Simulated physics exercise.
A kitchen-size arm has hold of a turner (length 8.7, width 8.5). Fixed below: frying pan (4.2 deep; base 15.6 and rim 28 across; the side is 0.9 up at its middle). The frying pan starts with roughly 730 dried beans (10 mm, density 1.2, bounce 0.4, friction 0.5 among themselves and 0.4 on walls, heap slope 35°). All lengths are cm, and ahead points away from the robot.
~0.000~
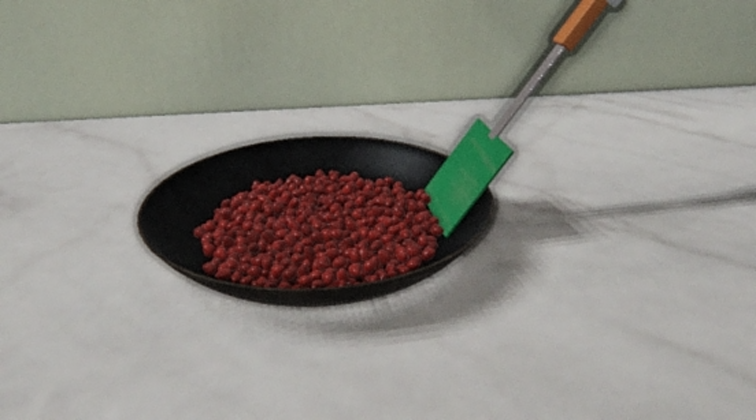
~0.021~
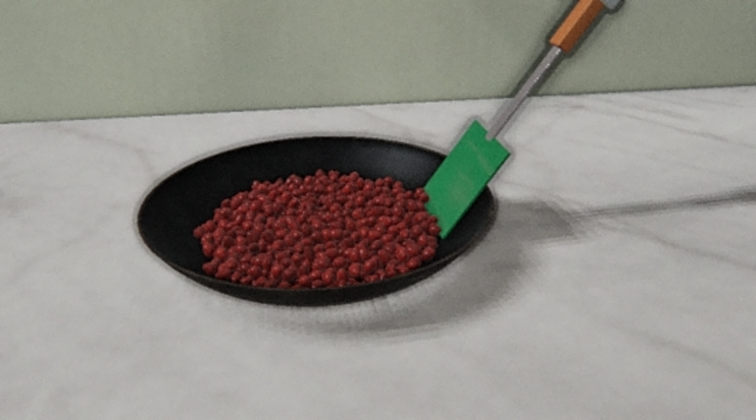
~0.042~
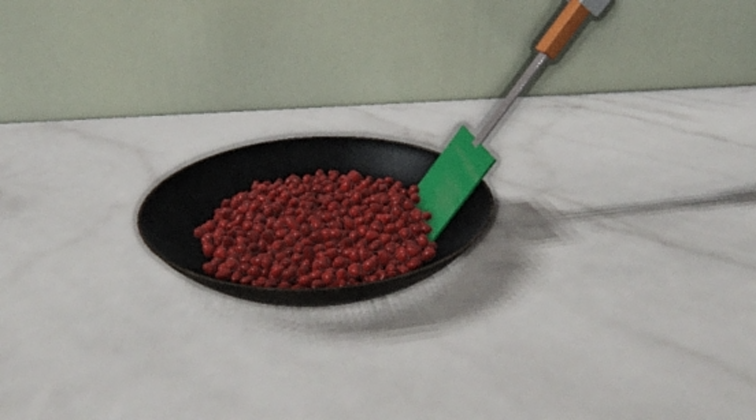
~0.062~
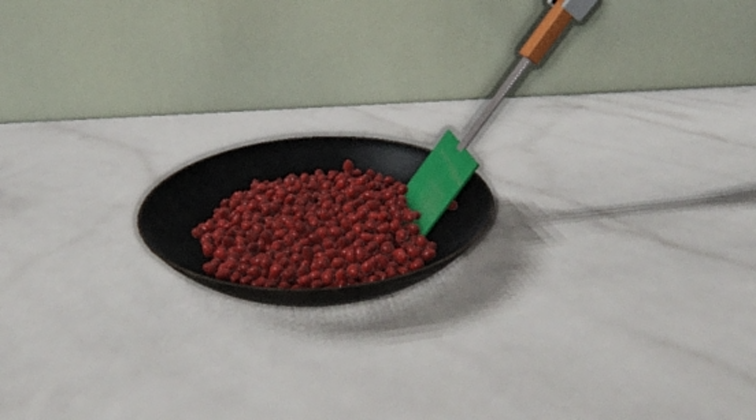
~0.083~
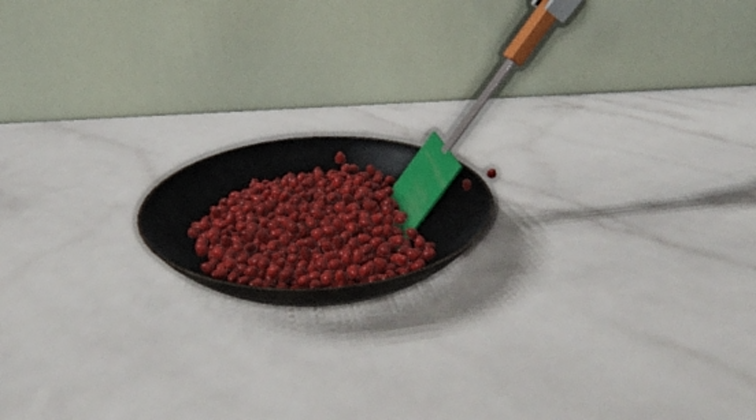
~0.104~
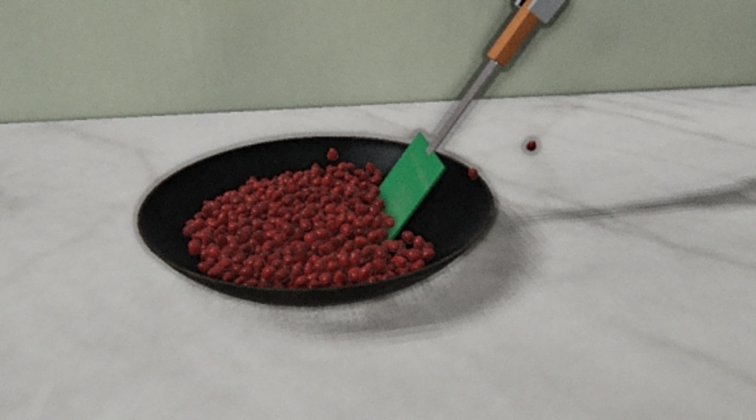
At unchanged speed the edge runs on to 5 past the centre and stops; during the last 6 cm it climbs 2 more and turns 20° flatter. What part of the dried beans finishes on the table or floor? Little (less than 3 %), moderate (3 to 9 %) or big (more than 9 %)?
Answer: Little; less than 3 % of the dried beans finish on the table or floor.
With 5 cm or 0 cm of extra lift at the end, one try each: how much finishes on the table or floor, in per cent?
About 0 and 5 per cent.
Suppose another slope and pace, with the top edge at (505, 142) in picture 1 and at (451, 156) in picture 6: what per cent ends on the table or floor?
Some 0 per cent.
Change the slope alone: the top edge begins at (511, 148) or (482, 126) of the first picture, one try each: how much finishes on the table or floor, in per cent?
Some 0 and 0 per cent.
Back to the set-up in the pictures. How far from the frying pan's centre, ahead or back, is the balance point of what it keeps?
Roughly 5.0 cm ahead.
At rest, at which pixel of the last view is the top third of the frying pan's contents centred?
Near (209, 210).
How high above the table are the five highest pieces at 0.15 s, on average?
About 6 cm.
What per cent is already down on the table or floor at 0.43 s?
About 0 per cent.
By 0.15 s, sloping 54°, highest piece 11 above the table; 731 in the frying pan, 2 on the blade or in flight.
By 0.21 s, sloping 45°, highest piece 12 above the table; 731 in the frying pan, 2 on the blade or in flight.
By 0.43 s, sloping 35°, highest piece 6 above the table; 729 in the frying pan, 4 on the table or floor.
By 1.48 s, sloping 35°, highest piece 5 above the table; 729 in the frying pan, 4 on the table or floor.
Final count, 729 in the frying pan, 4 on the table or floor. That is 1 % on the table or floor.
